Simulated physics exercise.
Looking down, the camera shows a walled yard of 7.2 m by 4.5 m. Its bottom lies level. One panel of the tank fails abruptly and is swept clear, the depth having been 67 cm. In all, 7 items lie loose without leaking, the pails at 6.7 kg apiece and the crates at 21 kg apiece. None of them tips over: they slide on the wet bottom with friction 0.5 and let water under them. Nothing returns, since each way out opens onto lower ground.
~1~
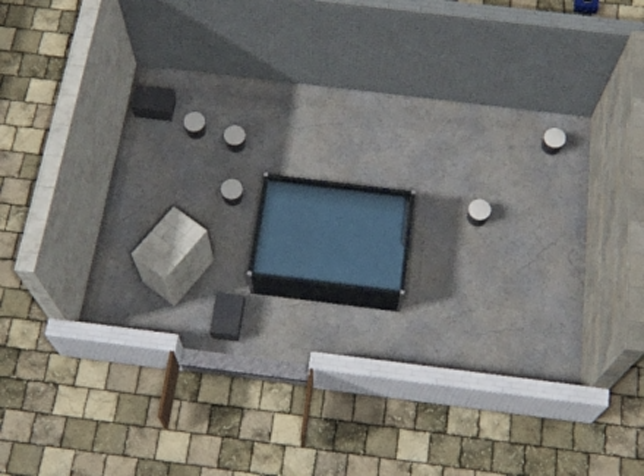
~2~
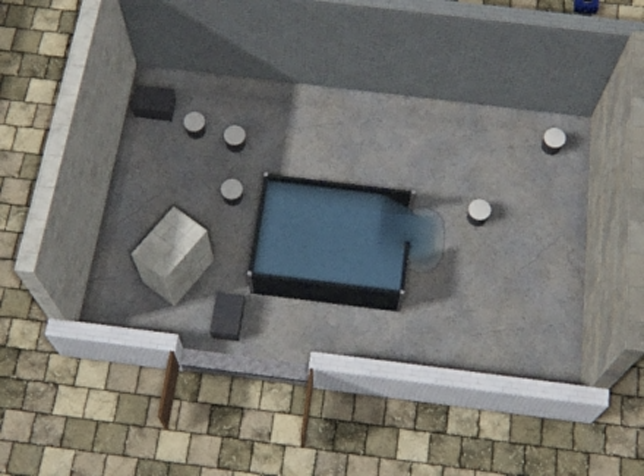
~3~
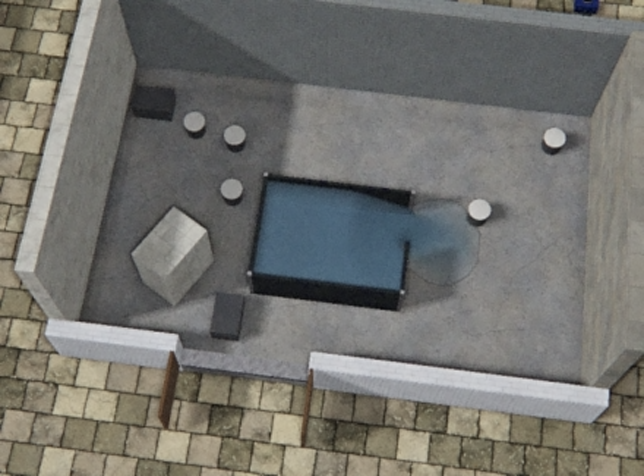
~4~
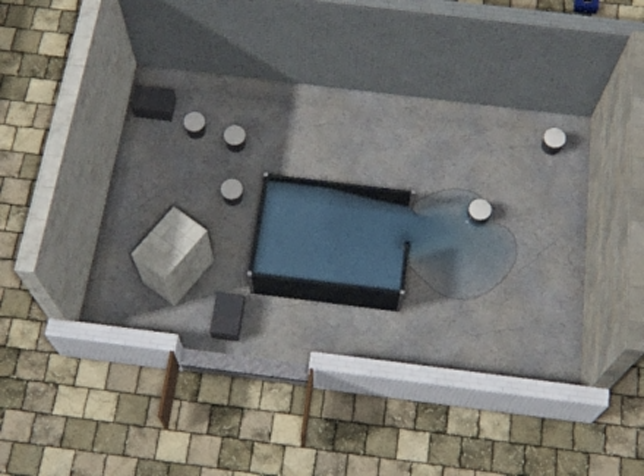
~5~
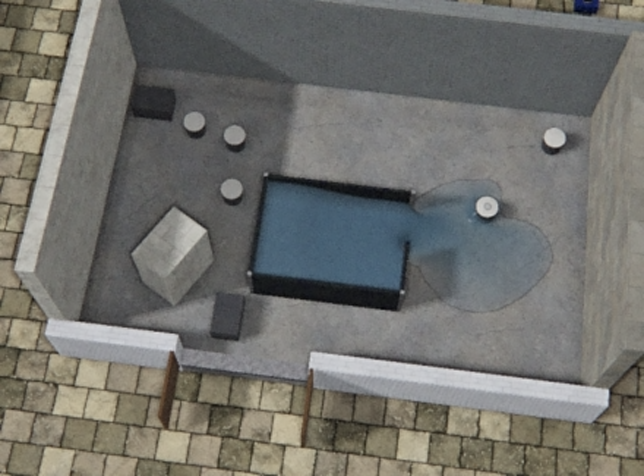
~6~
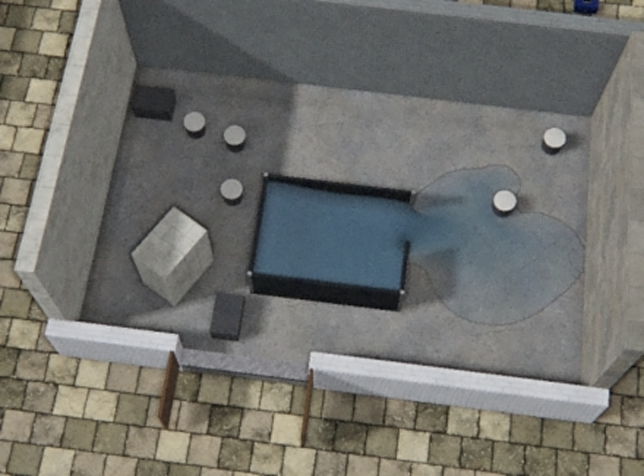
Blue water bursts from the right side of a dark-framed rectangular tank in a walled grey yard, seen from high above by a still camera, with tan paving outside. Pale-topped pails stand left and right of the tank, with dark crates and a large pale angular block on the left. The water spreads rightward in a widening, lobed sheet, surrounds the nearest right-hand pail, then pushes it slightly right, while the other objects stay put.
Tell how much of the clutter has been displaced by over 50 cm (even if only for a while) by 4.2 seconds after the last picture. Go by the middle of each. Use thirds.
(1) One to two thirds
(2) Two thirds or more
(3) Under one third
Under one third (3).
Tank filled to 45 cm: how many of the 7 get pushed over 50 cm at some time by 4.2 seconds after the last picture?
Then 2.
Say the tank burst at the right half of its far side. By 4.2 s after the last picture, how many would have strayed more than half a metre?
The count would be 3.
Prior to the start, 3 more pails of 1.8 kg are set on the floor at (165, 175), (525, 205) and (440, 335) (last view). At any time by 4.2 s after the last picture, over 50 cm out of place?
Within it, beyond it, beyond it.
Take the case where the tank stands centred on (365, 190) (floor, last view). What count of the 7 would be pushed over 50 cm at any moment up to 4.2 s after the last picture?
Count: 1.
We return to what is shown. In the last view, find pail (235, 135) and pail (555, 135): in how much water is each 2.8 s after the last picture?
I'd estimate 0 cm for the first and 10 cm for the second.
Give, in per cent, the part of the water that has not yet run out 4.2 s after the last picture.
Around 100 % of the water.
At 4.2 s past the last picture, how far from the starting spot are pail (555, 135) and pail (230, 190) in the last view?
Taking them in turn, I get 350 cm for the first and 0 cm for the second.
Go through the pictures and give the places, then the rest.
The first frame shows a pail at (480, 209) rests on the ground; a pail at (232, 189), on the bottom; water covers 3.2 m2; 0 of 7 have shifted.
The second frame shows a pail at (480, 209) rests on the ground; a pail at (232, 189), on the bottom; 3.7 m2 under water; 0 of 7 have shifted.
The third frame shows a pail at (480, 209), on the bottom; a pail at (232, 189), on the bottom; 4.3 m2 under water; 0 of 7 have shifted.
The fourth frame shows a pail at (480, 209) rests on the ground; a pail at (232, 189) rests on the ground; 5.2 m2 under water; 0 of 7 have shifted.
The fifth frame shows a pail at (487, 207), on the bottom, 12 cm from its start; a pail at (232, 189), on the bottom; water covers 6.3 m2; 1 of 7 have shifted.
The sixth frame shows a pail at (505, 200) rests on the ground, 41 cm from its start; a pail at (232, 189) rests on the ground; water covers 7.6 m2; 1 of 7 have shifted.
Then, 0.4 s after the last picture 1 of 7 are over 50 cm from their spots; 0 afloat.
Then, 1.5 s after the last picture 1 of 7 are over 50 cm from their spots; 1 afloat.
Then, 2.8 s after the last picture 2 of 7 are over 50 cm from their spots; 1 afloat.
Then, 4.2 s after the last picture 2 of 7 are over 50 cm from their spots, and 2 have been at some point; 0 afloat.
